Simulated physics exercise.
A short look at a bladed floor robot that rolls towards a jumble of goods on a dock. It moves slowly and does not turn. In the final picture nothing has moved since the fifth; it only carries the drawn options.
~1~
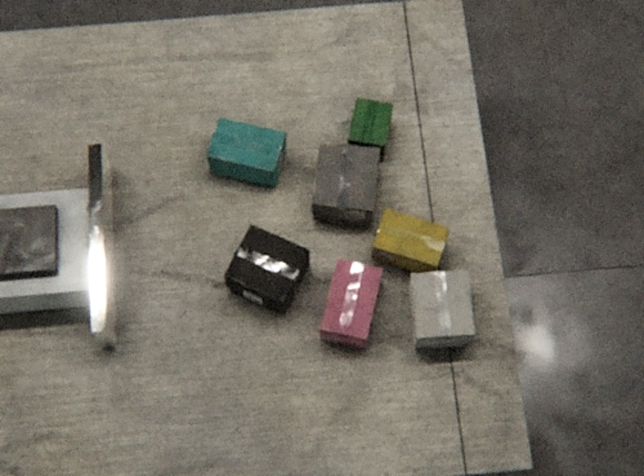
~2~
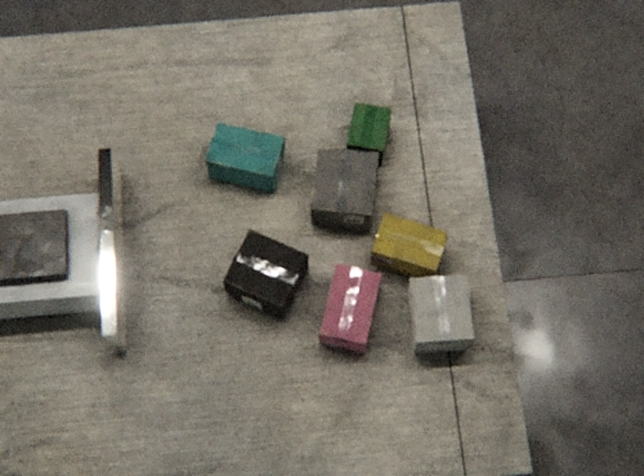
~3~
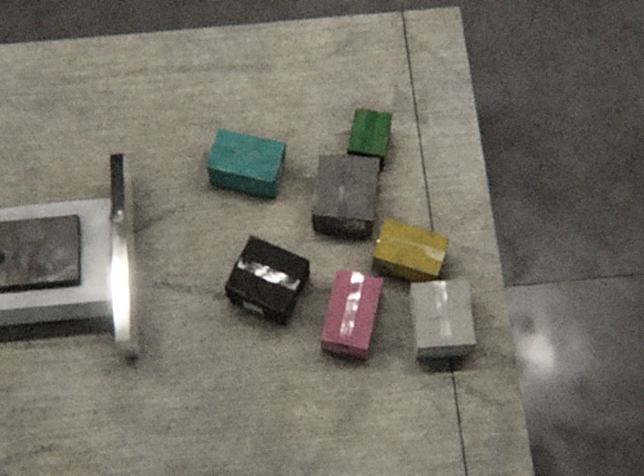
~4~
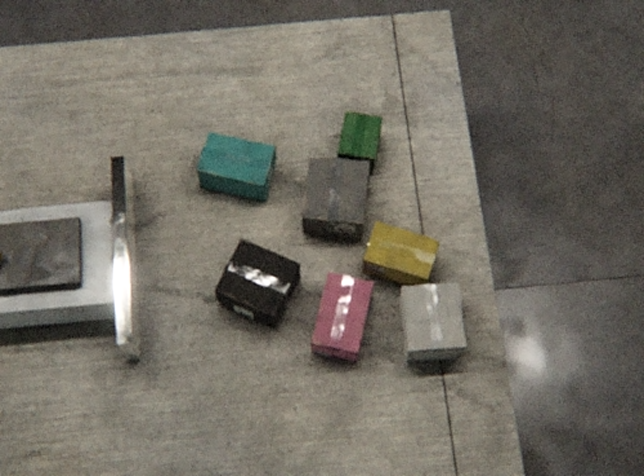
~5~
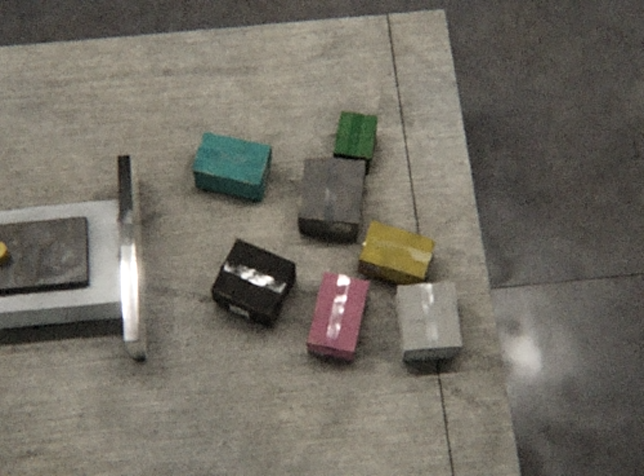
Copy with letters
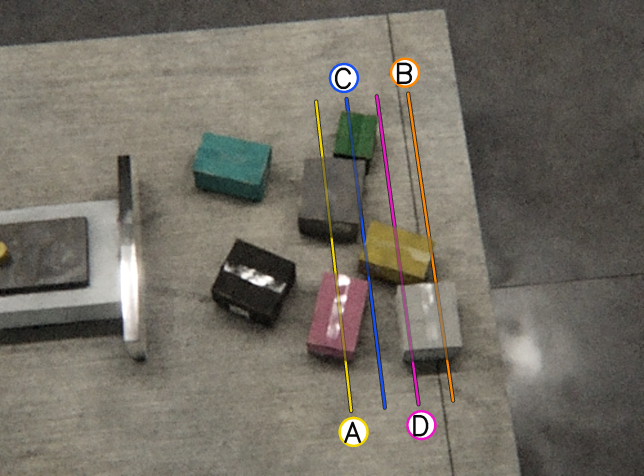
On a wooden surface, a flat-fronted machine inching right towards a loose cluster of seven coloured boxes, which stay in place untouched.
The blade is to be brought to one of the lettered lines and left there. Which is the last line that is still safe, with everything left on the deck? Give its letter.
C is the last safe line.
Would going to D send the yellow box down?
By then, yes.
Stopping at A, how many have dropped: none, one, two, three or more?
By then, none.
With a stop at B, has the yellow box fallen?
By then, yes.
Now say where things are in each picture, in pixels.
Green box (370, 130); pink parcel (352, 304); white box (441, 309), in the first frame.
Robot (24, 246); black box (267, 275), in the second frame.
Robot (36, 252); turquoise parcel (247, 163), in the third frame.
Robot (38, 254); green box (360, 143), in the fourth frame.
Robot (45, 253); white box (428, 321); black box (254, 284); yellow box (396, 256), in the fifth frame.
On the copy, A at (333, 248); B at (429, 239); C at (365, 245); D at (397, 242).
On C. First, robot (132, 245); turquoise parcel (255, 160); black box (269, 280).
Then, robot (218, 238); white box (439, 324); yellow box (412, 253).
Finally, robot (279, 232); white box (493, 329); yellow box (464, 241); nothing has fallen.
By contrast, A is safe but short; B drops the yellow box and white box; D drops the yellow box and white box.
